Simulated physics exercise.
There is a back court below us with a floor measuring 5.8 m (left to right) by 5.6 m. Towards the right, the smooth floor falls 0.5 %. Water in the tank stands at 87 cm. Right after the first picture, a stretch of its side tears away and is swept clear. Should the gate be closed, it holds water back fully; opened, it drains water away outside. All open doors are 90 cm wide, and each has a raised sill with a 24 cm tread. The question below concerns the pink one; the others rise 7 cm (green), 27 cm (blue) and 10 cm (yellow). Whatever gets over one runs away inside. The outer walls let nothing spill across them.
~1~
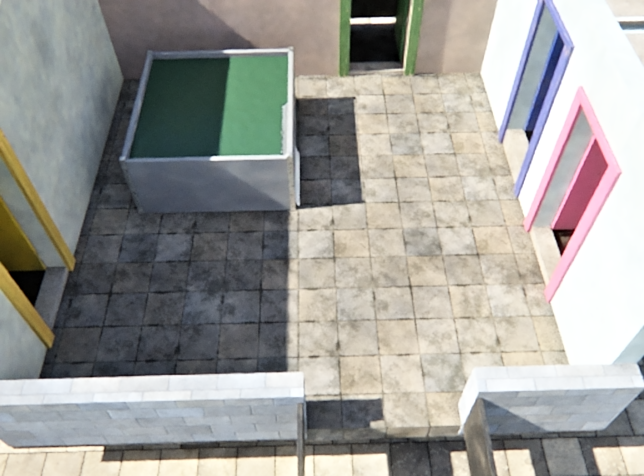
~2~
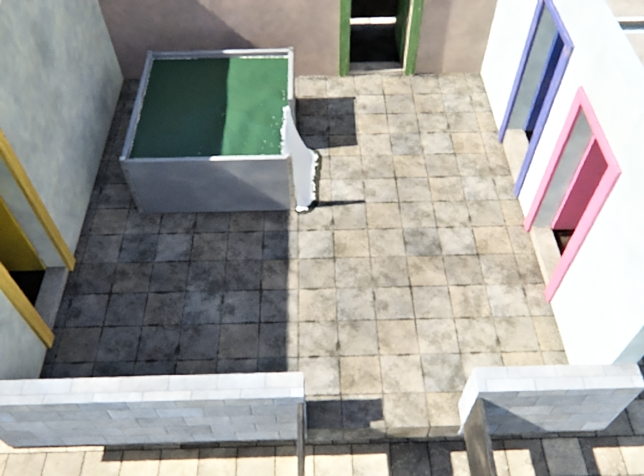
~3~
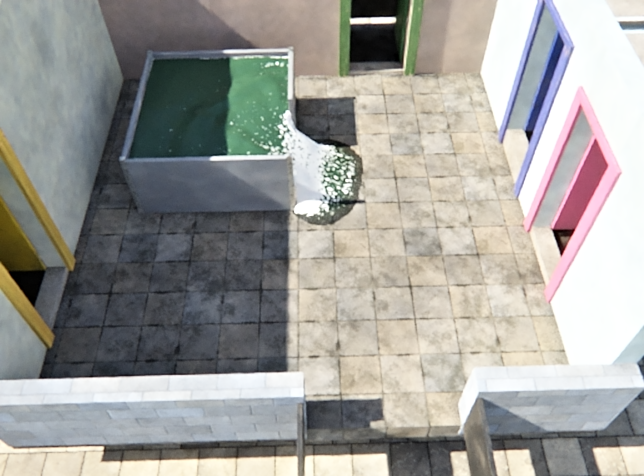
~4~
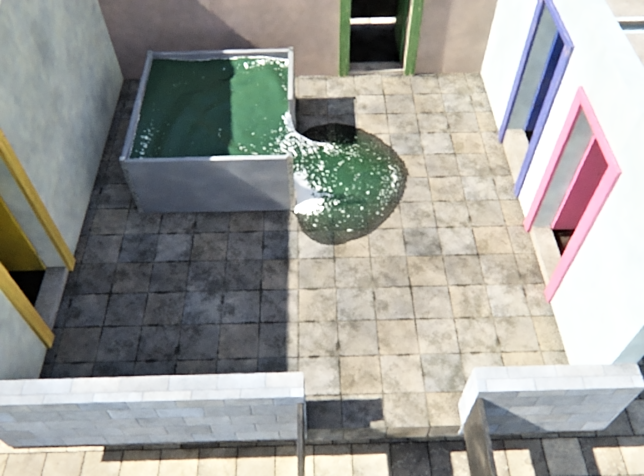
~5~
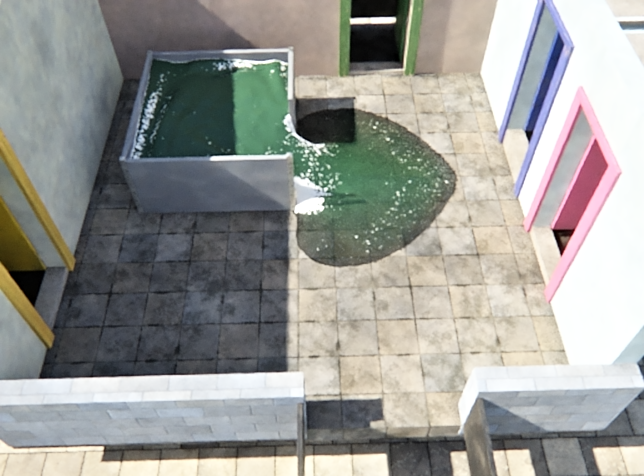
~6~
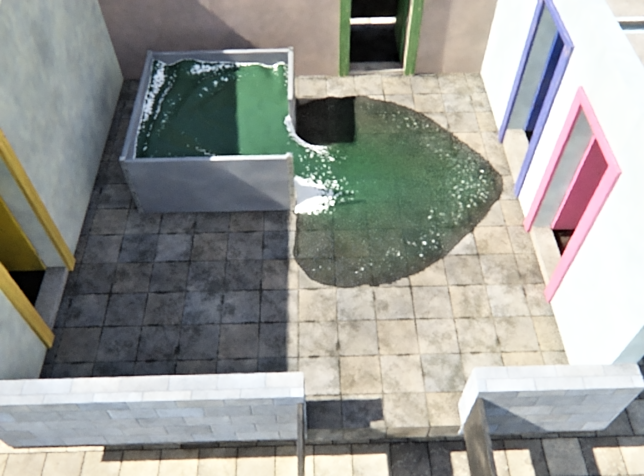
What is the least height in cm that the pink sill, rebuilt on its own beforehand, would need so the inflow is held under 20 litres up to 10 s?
Around 26 cm would be enough.
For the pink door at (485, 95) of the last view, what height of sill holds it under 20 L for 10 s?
Something near 24 cm.
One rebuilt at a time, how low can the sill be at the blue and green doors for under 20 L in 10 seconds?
About 32 cm at blue and 7.5 cm at green.
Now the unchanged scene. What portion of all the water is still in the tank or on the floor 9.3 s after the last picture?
What remains is some 80 per cent of the water.
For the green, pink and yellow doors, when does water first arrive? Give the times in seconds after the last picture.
Green = 0.3 s, pink = 0.3 s, yellow = 4.5 s.
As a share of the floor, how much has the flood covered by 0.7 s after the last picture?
45 %.
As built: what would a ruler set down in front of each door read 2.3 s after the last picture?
Depths in cm - green: 10, pink: 23, blue: 28, yellow: 0.
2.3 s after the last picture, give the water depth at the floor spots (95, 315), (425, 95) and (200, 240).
About 0, 11 and 0 cm.
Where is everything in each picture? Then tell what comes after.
In the first picture, the tank at (215, 105) is whole and still, 87 cm deep; the pink door at (563, 208) is dry.
In the second picture, water pours out at (290, 159) and has run 0.4 m, to (316, 169); about 10 cm deep outside, 87 cm at the back.
In the third picture, the front is at (356, 177), 0.9 m from the gap at (290, 162); 1.0 m2 of floor is wet, 87 cm left at the back.
In the fourth picture, water pours out at (290, 165) and has run 1.6 m, to (402, 173); about 9 cm deep outside, 85 cm at the back.
In the fifth picture, the gap is at (290, 165), the front 2.2 m out at (450, 175); the back of the tank holds 77 cm.
In the sixth picture, water pours out at (290, 164) and has run 2.8 m, to (496, 184); about 5 cm deep outside, 72 cm at the back; 1.0 m in a straight line remain to the pink door at (563, 208).
Then, 0.7 s after the last picture water covers 45 % of the floor, deepest (46 cm) near (304, 191); 27 cm at the pink door, 12 litres in over its 11 cm sill.
Then, 2.3 s after the last picture water covers 50 % of the floor, deepest (38 cm) near (578, 399); 23 cm at the pink door, 145 litres in over its 11 cm sill.
Then, 9.3 s after the last picture water covers 100 % of the floor, deepest (16 cm) near (186, 409); 11 cm at the pink door, 260 litres in over its 11 cm sill.
At the pink door as built, the water peaked near 30 cm, 1.1 s after the last picture.
With a sill of 21.5 cm, 47 litres would have come in within the 10 s; with 29 cm, 7 litres. So under 20 litres takes about 26 cm.
